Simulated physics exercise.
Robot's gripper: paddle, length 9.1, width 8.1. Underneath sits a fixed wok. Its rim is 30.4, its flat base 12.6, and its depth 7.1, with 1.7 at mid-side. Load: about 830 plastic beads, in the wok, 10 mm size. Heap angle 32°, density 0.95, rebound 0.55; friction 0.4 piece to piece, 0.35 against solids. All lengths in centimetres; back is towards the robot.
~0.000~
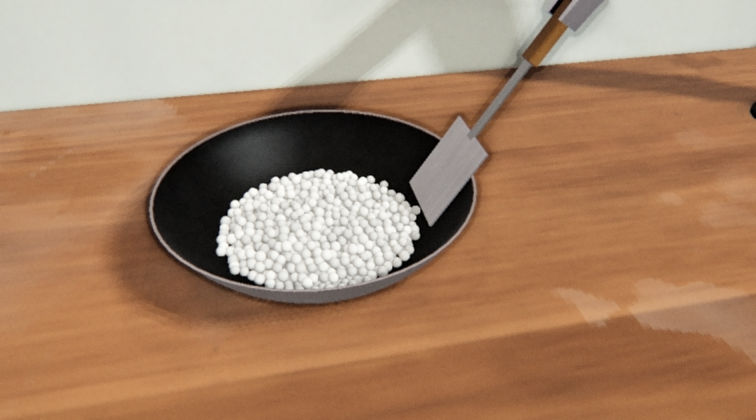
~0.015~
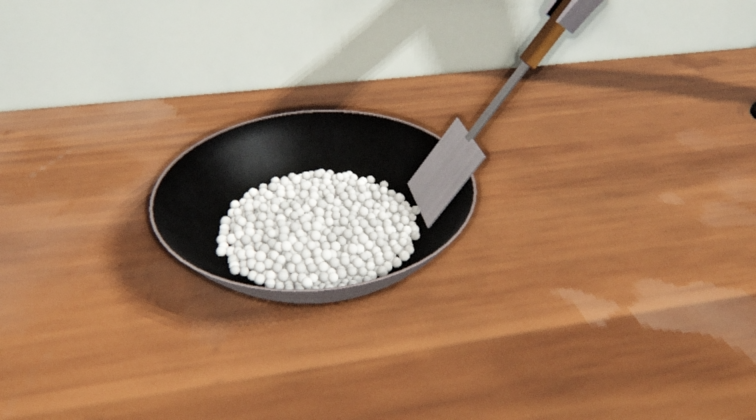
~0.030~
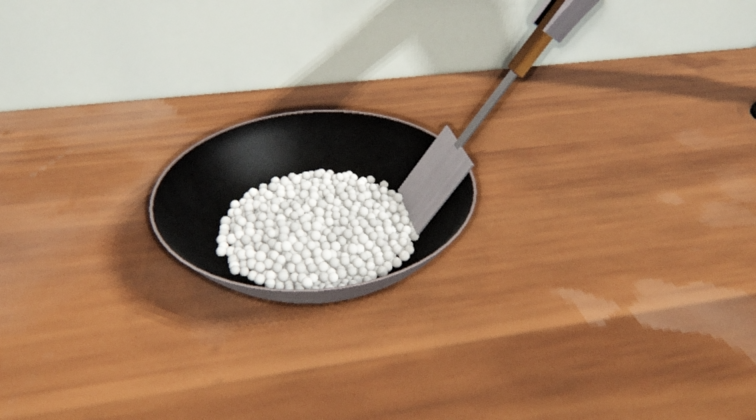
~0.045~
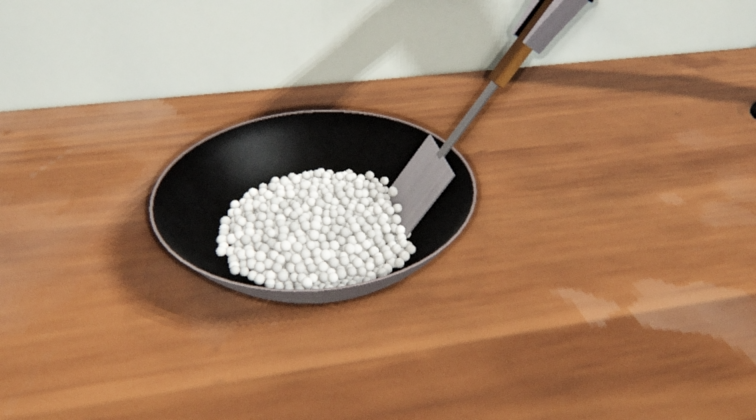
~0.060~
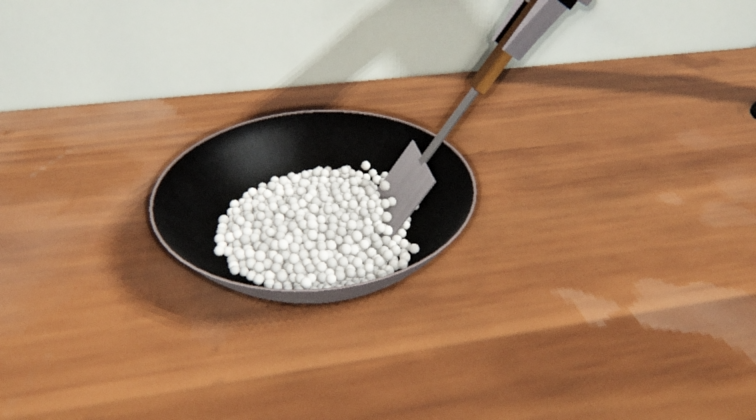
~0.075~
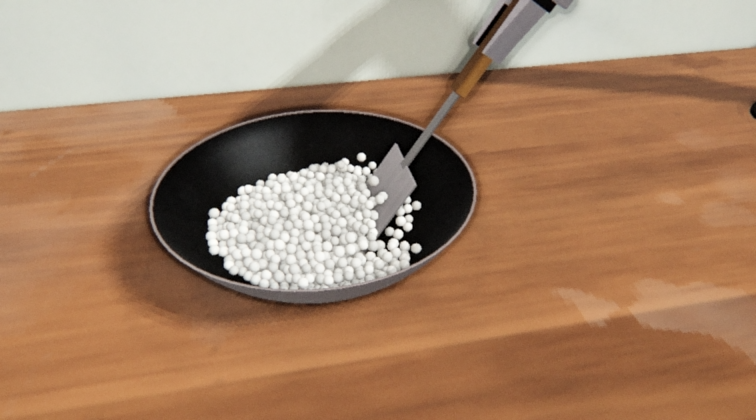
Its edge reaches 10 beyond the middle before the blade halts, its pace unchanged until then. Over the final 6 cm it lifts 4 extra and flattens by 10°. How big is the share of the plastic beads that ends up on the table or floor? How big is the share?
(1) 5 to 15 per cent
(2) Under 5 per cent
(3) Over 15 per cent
The answer is 3.
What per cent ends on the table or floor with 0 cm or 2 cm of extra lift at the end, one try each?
Roughly 25 % and then 25 %.
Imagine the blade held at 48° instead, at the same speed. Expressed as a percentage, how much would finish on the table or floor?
My guess is close to 25 per cent.
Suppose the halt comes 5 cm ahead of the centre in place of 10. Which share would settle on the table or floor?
Then the share is near 5 in a hundred.
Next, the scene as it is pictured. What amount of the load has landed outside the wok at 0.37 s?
Roughly 5 percent of it.
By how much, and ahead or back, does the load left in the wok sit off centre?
Ahead of centre, roughly 3.5 centimetres.
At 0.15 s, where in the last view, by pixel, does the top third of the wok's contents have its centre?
Roughly pixel (258, 207).
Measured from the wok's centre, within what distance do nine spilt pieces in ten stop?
That works out to near 95 cm.
By 0.11 s, sloping 56°, highest piece 8 above the table; 826 in the wok.
By 0.15 s, sloping 54°, highest piece 9 above the table; 826 in the wok.
By 0.37 s, sloping 46°, highest piece 20 above the table; 623 in the wok, 23 on the table or floor, 180 on the blade or in flight.
By 1.42 s, sloping 46°, highest piece 8 above the table; 622 in the wok, 204 on the table or floor.
Final count, 622 in the wok, 204 on the table or floor. That is 25 % on the table or floor.
